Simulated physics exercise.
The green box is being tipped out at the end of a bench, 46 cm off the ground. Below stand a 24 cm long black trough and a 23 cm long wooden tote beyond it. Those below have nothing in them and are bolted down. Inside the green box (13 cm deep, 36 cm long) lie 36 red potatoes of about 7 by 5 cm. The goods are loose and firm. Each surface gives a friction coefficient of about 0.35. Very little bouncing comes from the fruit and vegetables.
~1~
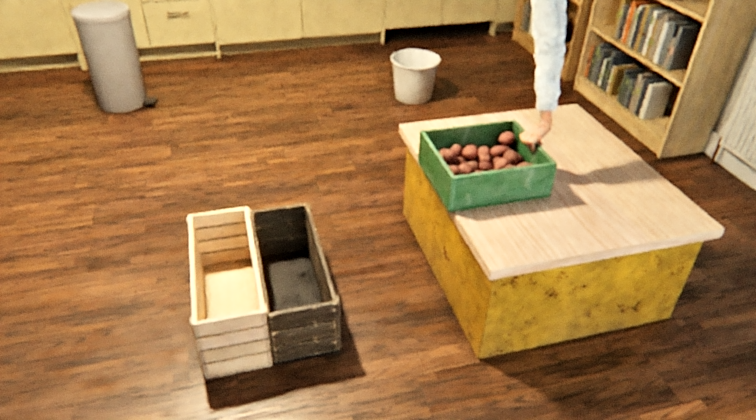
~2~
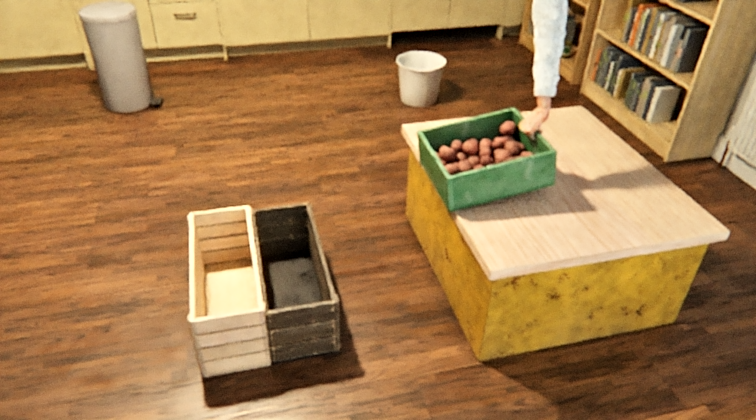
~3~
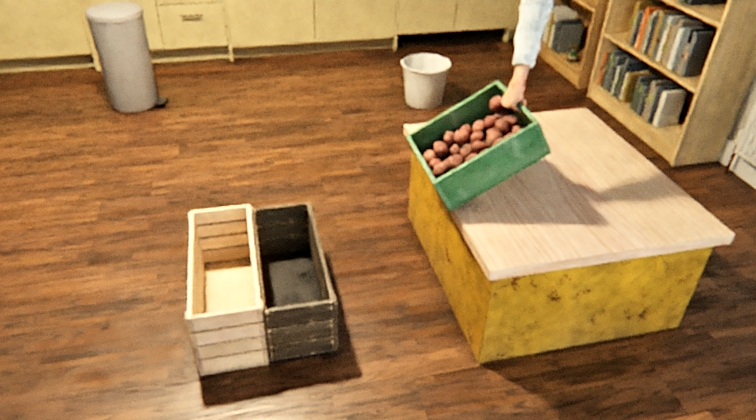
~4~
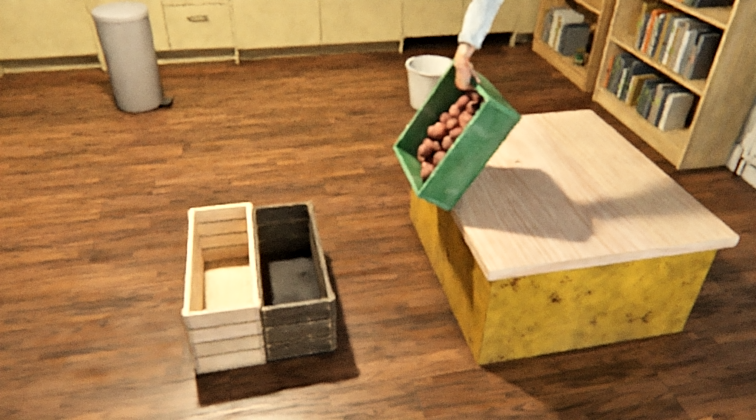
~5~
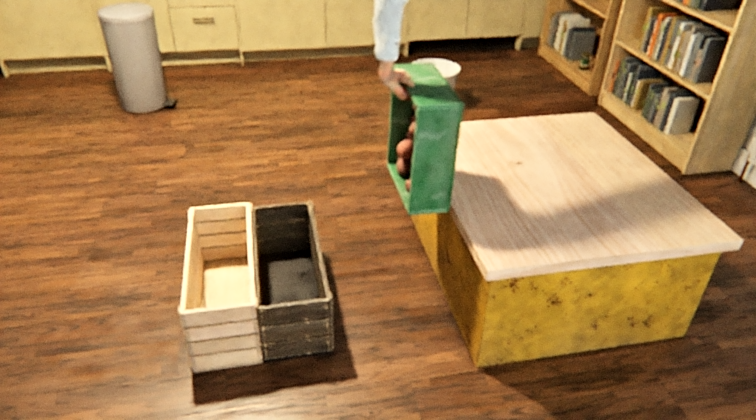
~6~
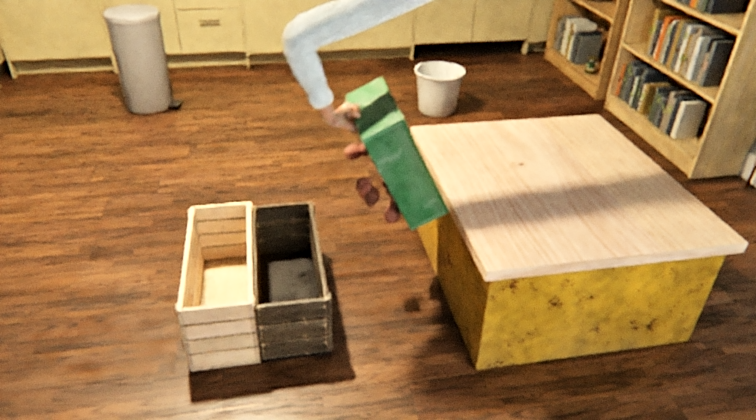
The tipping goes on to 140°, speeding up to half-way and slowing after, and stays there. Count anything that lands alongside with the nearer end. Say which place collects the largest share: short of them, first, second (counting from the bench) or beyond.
Most of them: Short.
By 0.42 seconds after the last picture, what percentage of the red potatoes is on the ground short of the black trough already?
Around 80 per cent at that point.
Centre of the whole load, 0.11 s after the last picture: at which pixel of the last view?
About (363, 209).
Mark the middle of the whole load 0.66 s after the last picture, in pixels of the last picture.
About (349, 290).
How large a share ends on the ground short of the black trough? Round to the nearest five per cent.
Estimated share: Around 80 in a hundred.
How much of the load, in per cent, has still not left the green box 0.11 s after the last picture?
Around 30 per cent of the load.
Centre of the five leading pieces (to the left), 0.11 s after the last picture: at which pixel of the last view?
I'd put them at about (326, 234).
Then, 0.11 s after the last picture, tilt 132°; 10 still in the green box and 26 in the air.
Then, 0.24 s after the last picture, tilt 140°; 7 in the black trough, 14 on the ground short of the black trough and 15 in the air.
Then, 0.42 s after the last picture, tilt 140°; 7 in the black trough, 28 on the ground short of the black trough and 1 in the air.
Outcome (0.66 s after the last picture), 7 in the black trough and 29 on the ground short of the black trough.
